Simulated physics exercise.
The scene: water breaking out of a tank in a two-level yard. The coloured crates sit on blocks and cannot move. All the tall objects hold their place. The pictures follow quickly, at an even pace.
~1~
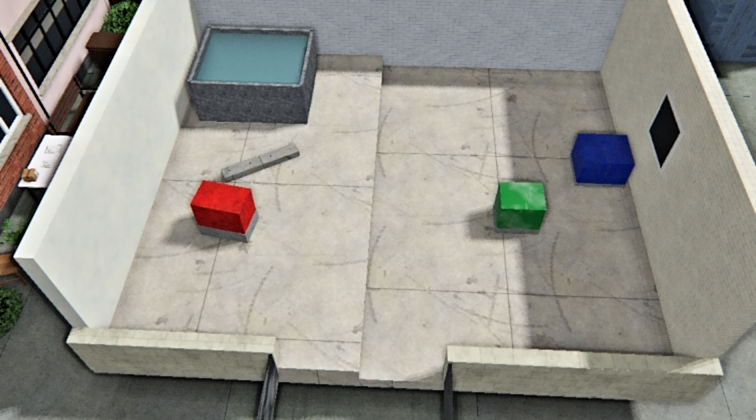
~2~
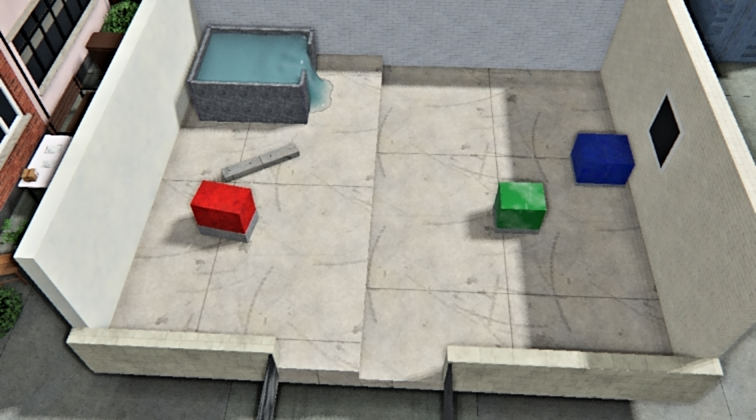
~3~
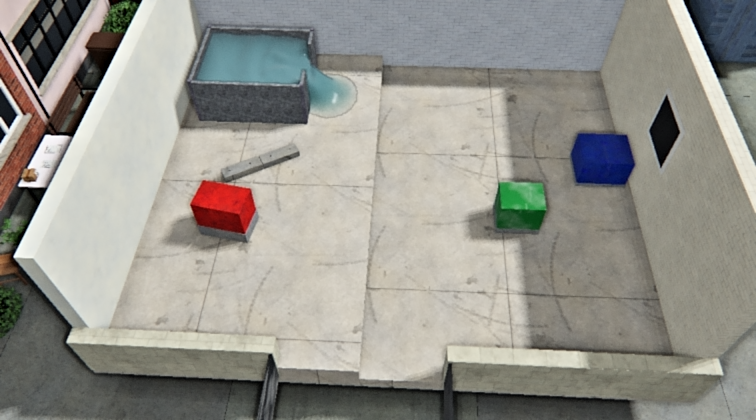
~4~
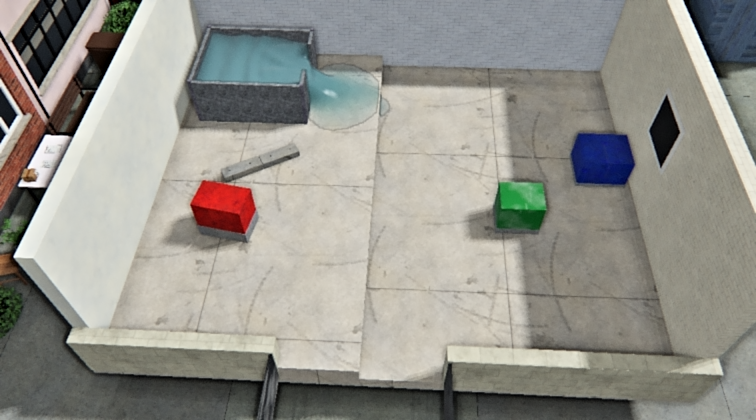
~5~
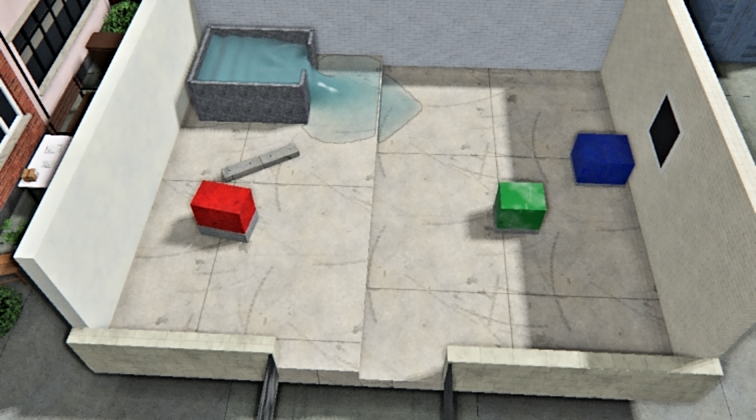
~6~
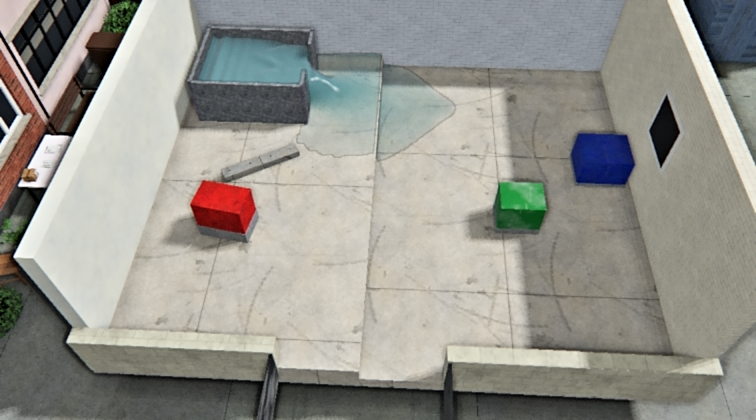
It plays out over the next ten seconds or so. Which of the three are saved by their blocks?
In the end: The blue crate is wetted; the green crate is wetted; the red crate escapes dry.
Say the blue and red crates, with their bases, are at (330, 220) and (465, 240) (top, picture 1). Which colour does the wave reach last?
The blue-painted one.
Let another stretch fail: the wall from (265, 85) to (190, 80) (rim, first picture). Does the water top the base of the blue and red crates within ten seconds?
Then: Blue crate ends up wet; red crate is topped.
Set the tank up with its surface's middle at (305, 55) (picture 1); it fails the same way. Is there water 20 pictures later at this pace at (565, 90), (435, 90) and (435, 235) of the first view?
In that order: Under water, covered, free of water.
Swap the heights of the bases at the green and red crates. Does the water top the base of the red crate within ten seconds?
In short: The red one remains dry.
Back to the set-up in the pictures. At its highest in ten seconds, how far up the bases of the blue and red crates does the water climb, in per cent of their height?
About 420 and 0 per cent.
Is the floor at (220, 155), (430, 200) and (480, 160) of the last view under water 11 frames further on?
As listed: Not flooded, awash, under water.
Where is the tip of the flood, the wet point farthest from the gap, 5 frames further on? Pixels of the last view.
I would point to (567, 124).
A moment on, water covers 30 % of the floor; the blue crate not reached, the green crate not reached, the red crate not reached.
Next, water covers 45 % of the floor; the blue crate water round its plinth, the green crate water round its plinth, the red crate not reached.
Then, water covers 50 % of the floor; the blue crate water round its plinth, the green crate water round its plinth, the red crate not reached.
Later, water covers 60 % of the floor; the blue crate water round its plinth, the green crate water round its plinth, the red crate not reached.
In the end, water covers 65 % of the floor; the blue crate was topped, the green crate was topped, the red crate stayed above the water.
